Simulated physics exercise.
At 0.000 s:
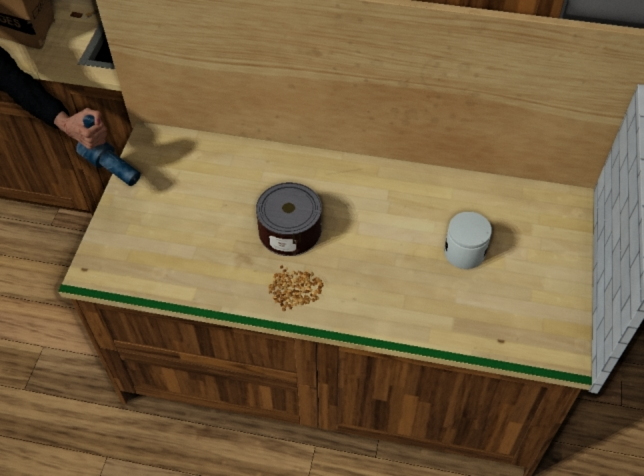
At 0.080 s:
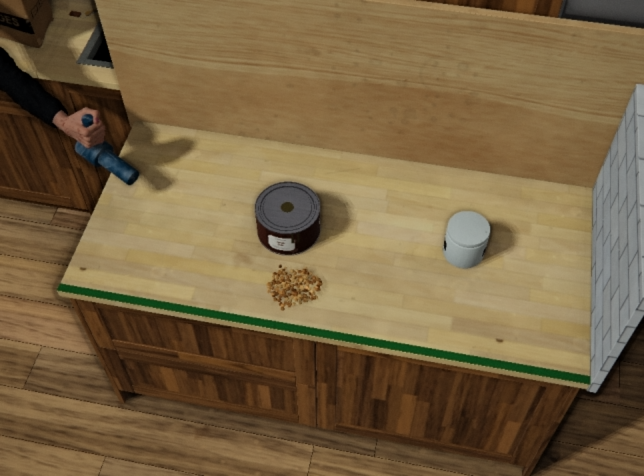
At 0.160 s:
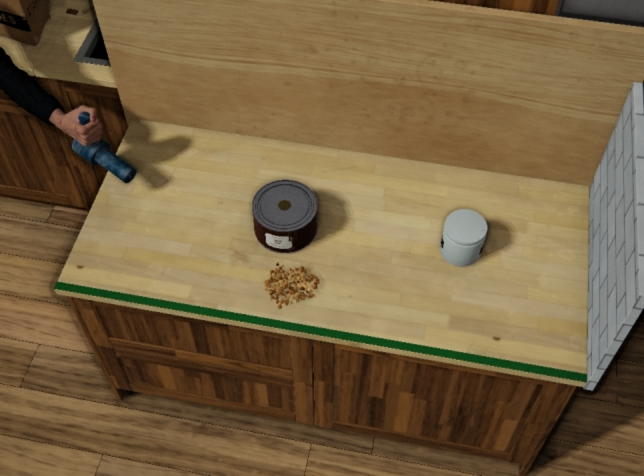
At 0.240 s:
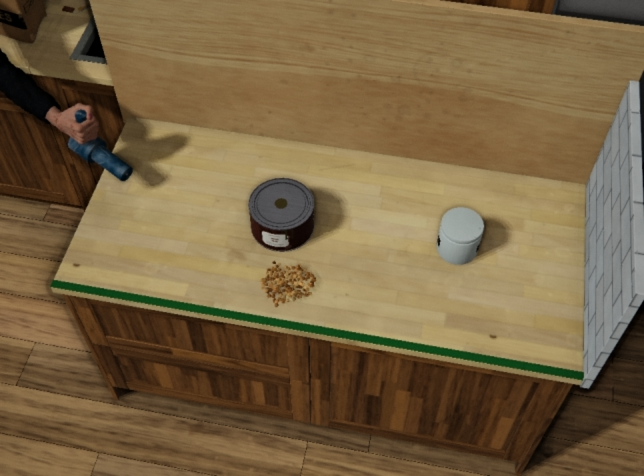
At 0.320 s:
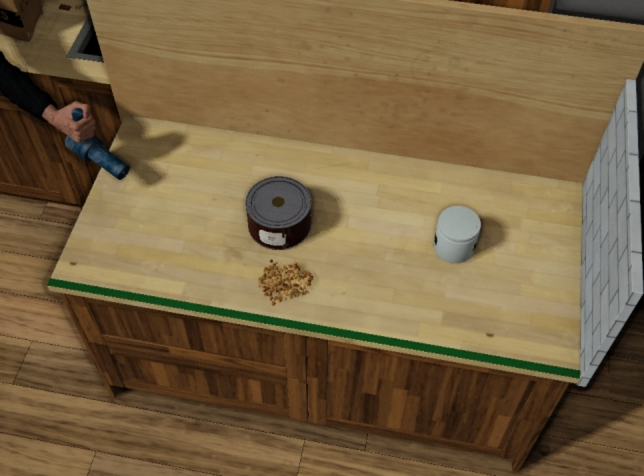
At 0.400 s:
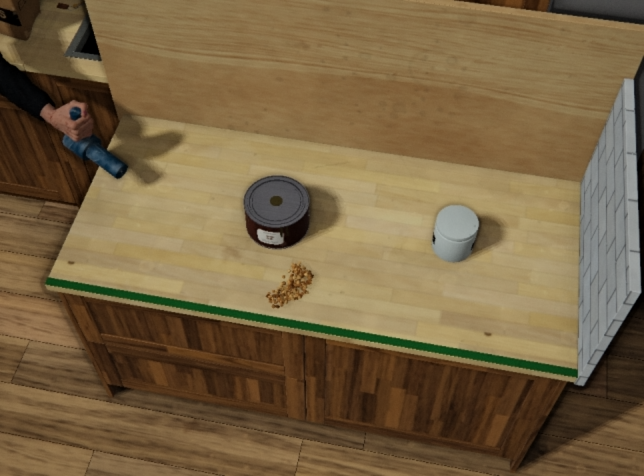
A wooden kitchen counter with a green front edge is seen from above at an angle, with wood cabinets beneath it and a plank floor around it. At the left a hand holds a blue hair dryer pointed at the top, where a dark red tin with a grey lid, golden-brown crumbs and a pale grey jar sit. The view drifts slightly while the crumbs lie still, then many of them shift and the patch changes shape.
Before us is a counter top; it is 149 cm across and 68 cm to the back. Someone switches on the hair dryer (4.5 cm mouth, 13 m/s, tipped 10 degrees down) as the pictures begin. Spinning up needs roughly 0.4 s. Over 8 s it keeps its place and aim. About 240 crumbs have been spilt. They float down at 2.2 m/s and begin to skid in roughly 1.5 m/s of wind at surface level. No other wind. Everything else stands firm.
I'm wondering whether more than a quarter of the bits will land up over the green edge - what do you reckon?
The quarter limit is broken.
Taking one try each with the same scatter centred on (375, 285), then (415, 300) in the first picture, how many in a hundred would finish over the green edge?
Roughly 25 %, then 20 %.
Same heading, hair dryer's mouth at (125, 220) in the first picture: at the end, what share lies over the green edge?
Some 30 %.
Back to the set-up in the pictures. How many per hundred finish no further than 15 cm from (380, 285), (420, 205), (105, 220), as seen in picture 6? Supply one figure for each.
I would say some 0 %, 0 % and 0 % respectively.
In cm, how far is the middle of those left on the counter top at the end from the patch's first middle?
The middle is roughly 80 cm from where it started.
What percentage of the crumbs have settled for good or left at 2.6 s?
It comes to some 80 per cent.
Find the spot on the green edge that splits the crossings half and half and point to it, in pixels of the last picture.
I'd point to somewhere near (385, 344).
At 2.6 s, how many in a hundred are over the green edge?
80 %.
After 1.6 s, 18 % are on the move or not yet settled, 79 % are over the green edge; the middle of those still in play is near (567, 337).
After 2.6 s, 17 % are on the move or not yet settled, 79 % are over the green edge; the middle of those still in play is near (567, 337).
After 4.4 s, 15 % are on the move or not yet settled, 80 % are over the green edge; the middle of those still in play is near (569, 337).
After 8.0 s, at the end, 80 % are over the green edge; the middle of those still in play is near (569, 337).
